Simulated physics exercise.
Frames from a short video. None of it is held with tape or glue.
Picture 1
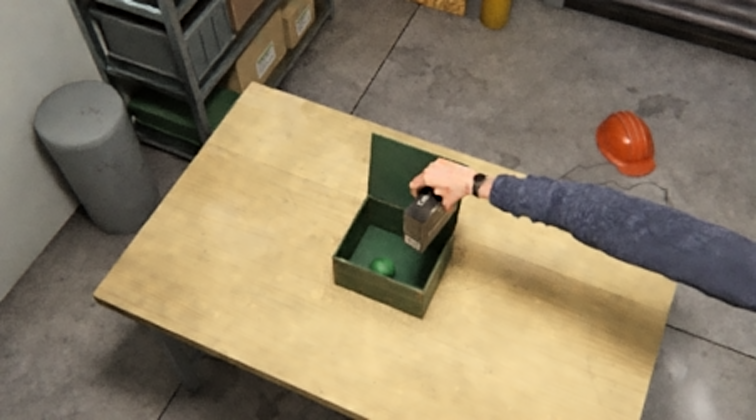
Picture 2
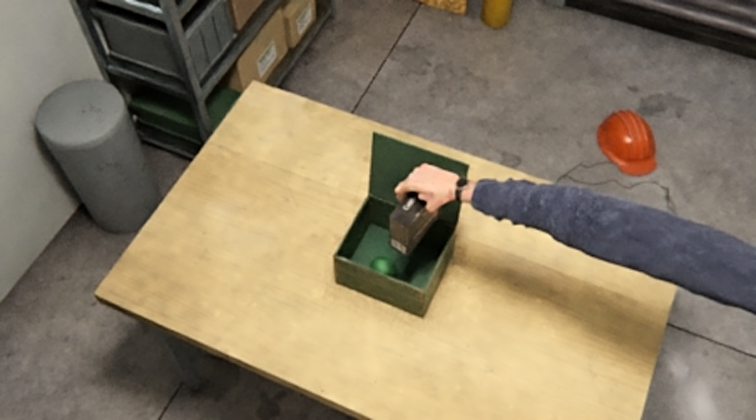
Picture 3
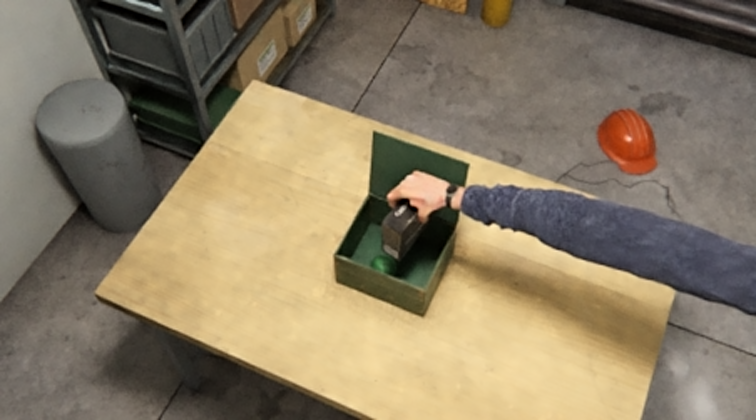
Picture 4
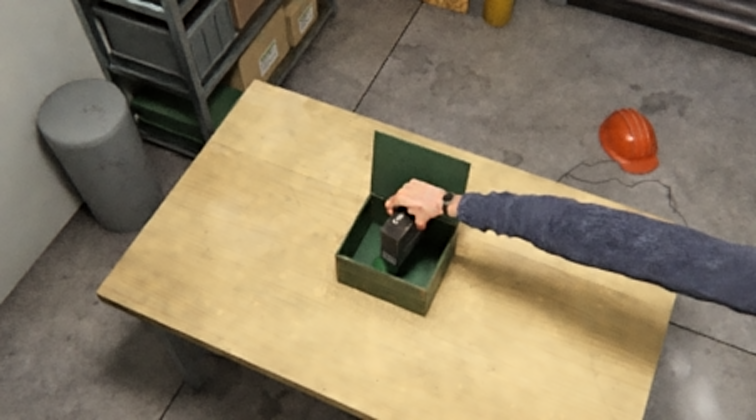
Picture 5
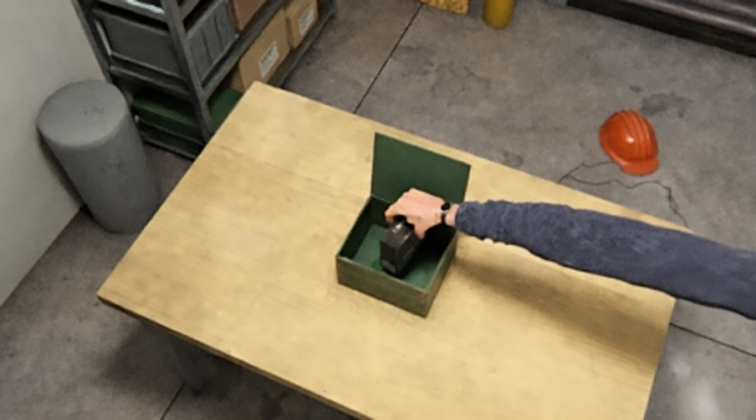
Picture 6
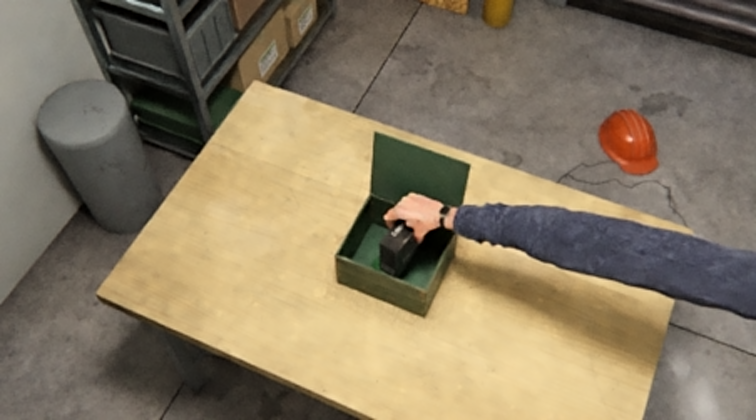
In a workshop with a concrete floor, a pale wooden table is seen from above at an angle. An open green box sits on it with a small round green object inside, grey shelving and a bin stand at left, and an orange hard hat lies at right. A blue-sleeved arm from the right lowers a black packet slightly leftward into the box, covering the round object, while the camera stays still.
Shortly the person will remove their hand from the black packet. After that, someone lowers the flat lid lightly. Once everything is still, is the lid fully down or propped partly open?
I expect the box to be lidded.
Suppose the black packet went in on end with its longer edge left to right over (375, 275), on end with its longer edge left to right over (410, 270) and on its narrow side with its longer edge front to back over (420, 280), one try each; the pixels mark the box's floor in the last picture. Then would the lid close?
On the first attempt the lid remains open a bit, on the second it remains open a bit, and on the third it settles shut.
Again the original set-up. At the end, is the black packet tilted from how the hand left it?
In the end, the black packet winds up askew.
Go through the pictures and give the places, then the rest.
On its way; black packet (431, 211), in the first picture.
On its way; black packet (417, 215), in the second picture.
On its way; black packet (408, 221), in the third picture.
On its way; black packet (407, 228), in the fourth picture.
On its way; black packet (406, 237), in the fifth picture.
In place under the hand; black packet (405, 240), in the sixth picture.
Then, 0.40 s later than the last frame, black packet on its side near (403, 263); green ball moved about its own width.
Then, 1.40 s later than the last frame, lid 72° above the rim; black packet on its side near (401, 265); green ball moved about its own width.
Then, 2.10 s later than the last frame, lid 20° above the rim; black packet on its side near (401, 265); green ball moved about its own width.
When it is over, lid shut; lying over in the box, black packet; moved from the start, green ball. End places, in pixels of the last picture, black packet near (401, 265).
